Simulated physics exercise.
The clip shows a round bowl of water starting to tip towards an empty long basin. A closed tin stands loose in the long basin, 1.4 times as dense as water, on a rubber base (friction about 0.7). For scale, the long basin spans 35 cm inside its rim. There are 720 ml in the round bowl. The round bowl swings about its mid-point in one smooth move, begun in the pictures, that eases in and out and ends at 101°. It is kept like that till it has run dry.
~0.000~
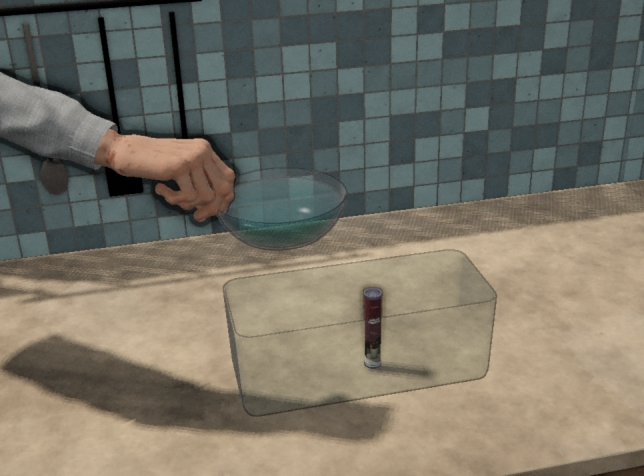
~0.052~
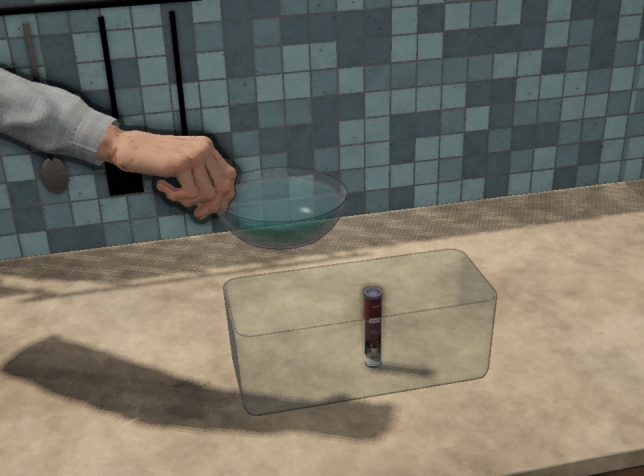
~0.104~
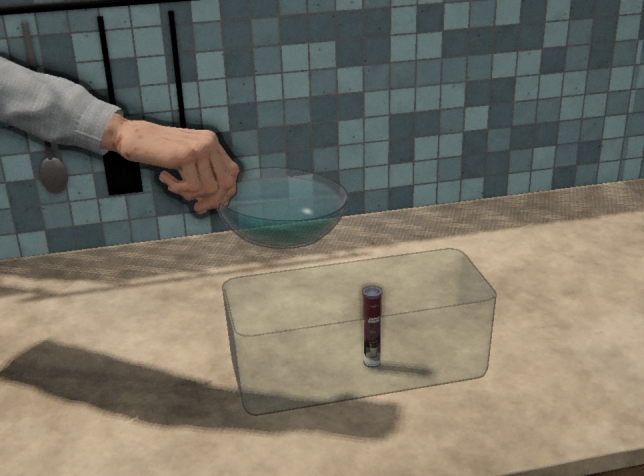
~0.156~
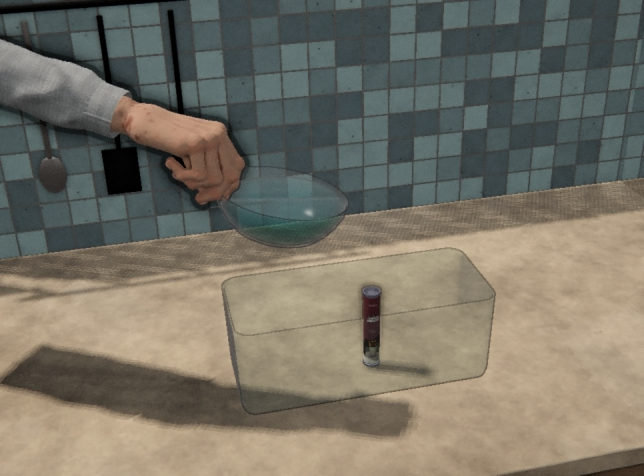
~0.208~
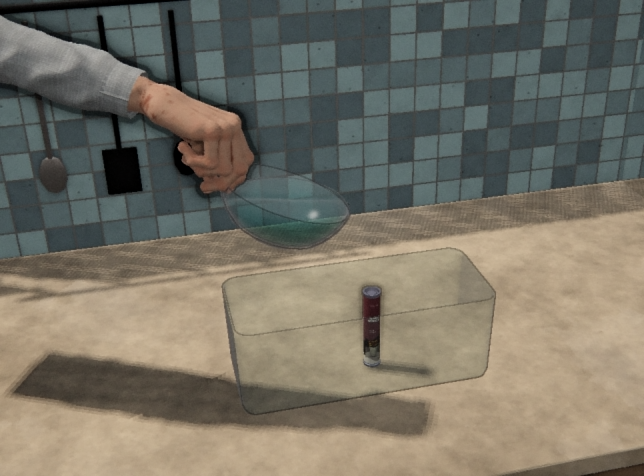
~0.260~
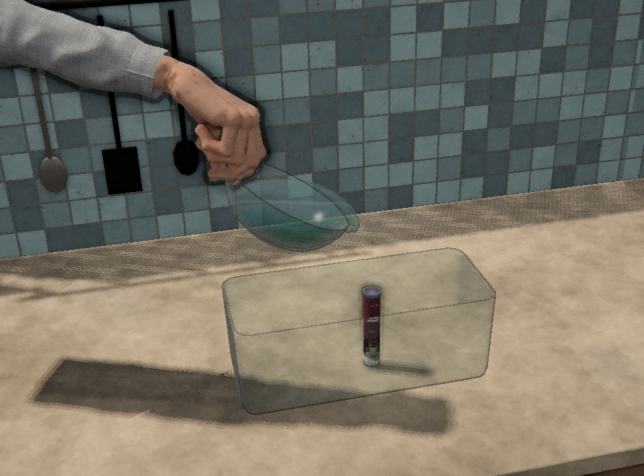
A hand tilts a clear bowl of water rightward above a long basin holding a tin.
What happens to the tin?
It keeps standing.
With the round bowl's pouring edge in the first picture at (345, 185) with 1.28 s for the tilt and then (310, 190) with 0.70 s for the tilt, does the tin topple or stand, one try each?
First it remains upright; then it falls.
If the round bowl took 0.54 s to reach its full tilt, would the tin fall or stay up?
Then it stays up.
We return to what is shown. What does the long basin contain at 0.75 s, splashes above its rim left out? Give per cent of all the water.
Some 98 per cent.
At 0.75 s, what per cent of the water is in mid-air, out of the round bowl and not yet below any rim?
Near 2 in a hundred.
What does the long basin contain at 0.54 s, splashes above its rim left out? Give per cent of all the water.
Some 68 per cent.
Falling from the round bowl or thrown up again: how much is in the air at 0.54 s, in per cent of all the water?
About 26 per cent.
After 0.54 s the tilt is 89° and 5 per cent is still to pour; the tin stands where it began.
After 0.75 s the tilt is 101° and 0 per cent is still to pour; the tin stands where it began.
After 0.96 s the tilt is 101° and 0 per cent is still to pour; the tin stands where it began.
After 1.20 s the tilt is 101° and 0 per cent is still to pour; the tin stands where it began.
In the end the tin stands where it began.
